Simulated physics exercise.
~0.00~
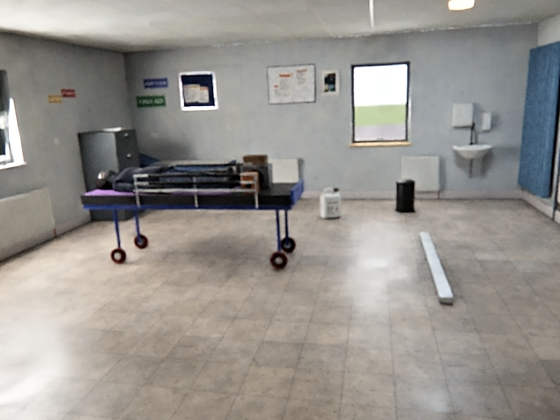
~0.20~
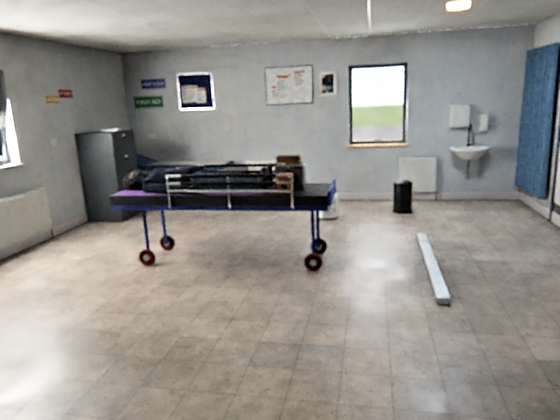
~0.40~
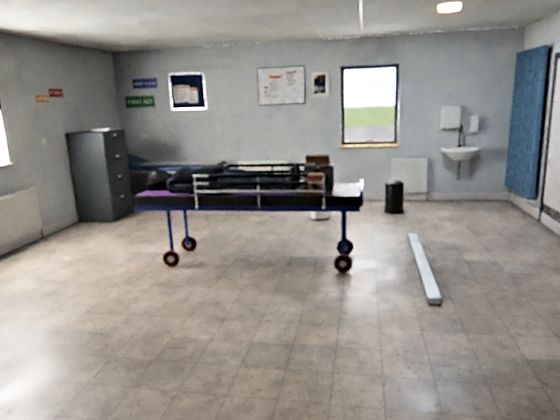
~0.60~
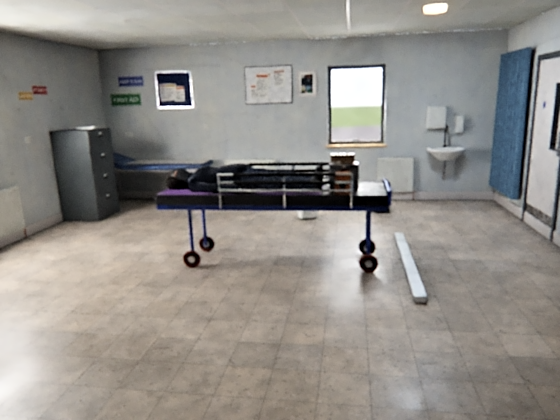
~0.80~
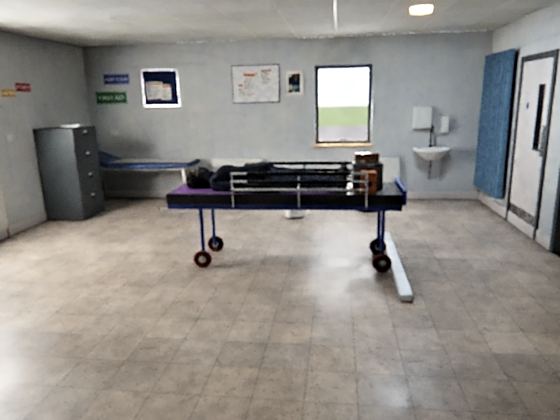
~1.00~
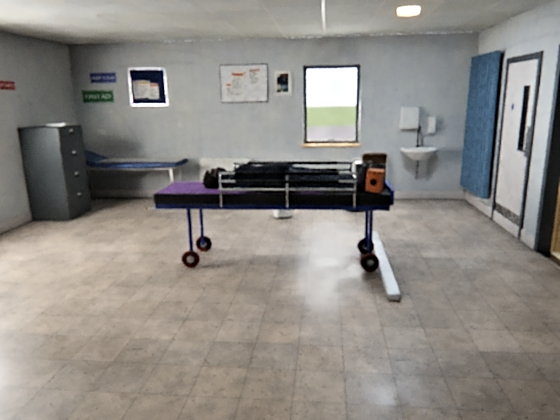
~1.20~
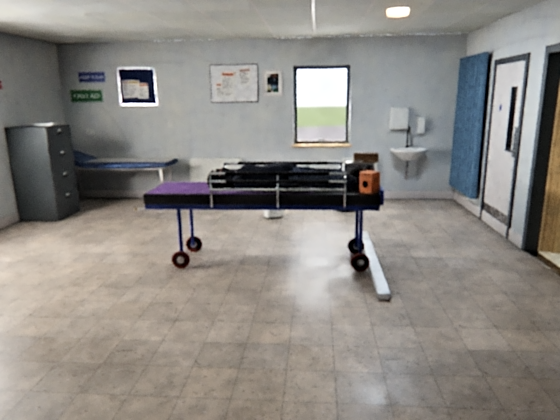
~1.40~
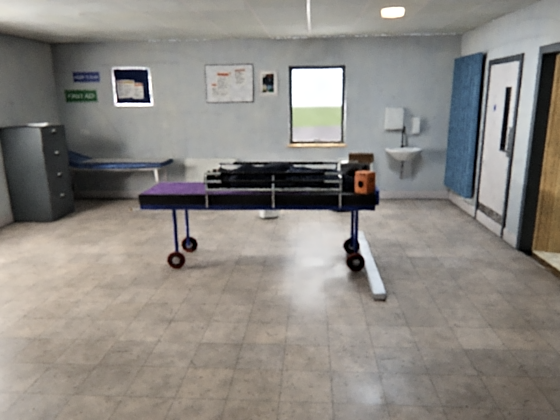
A blue-framed trolley with a purple and black top rolls to the right across a tiled, grey-walled room, seen from the side as the view pans slightly right. A dark-clothed person lies along it behind pale rails, with a brown box and small equipment at the right end. Ahead, a white sill lies on the floor, while a grey cabinet and a blue bed stand behind to the left. The wheels reach the sill and the trolley stops, level. The person slides a little farther right, baring more purple mattress, then settles still on top. The brown box and orange pump remain aboard.
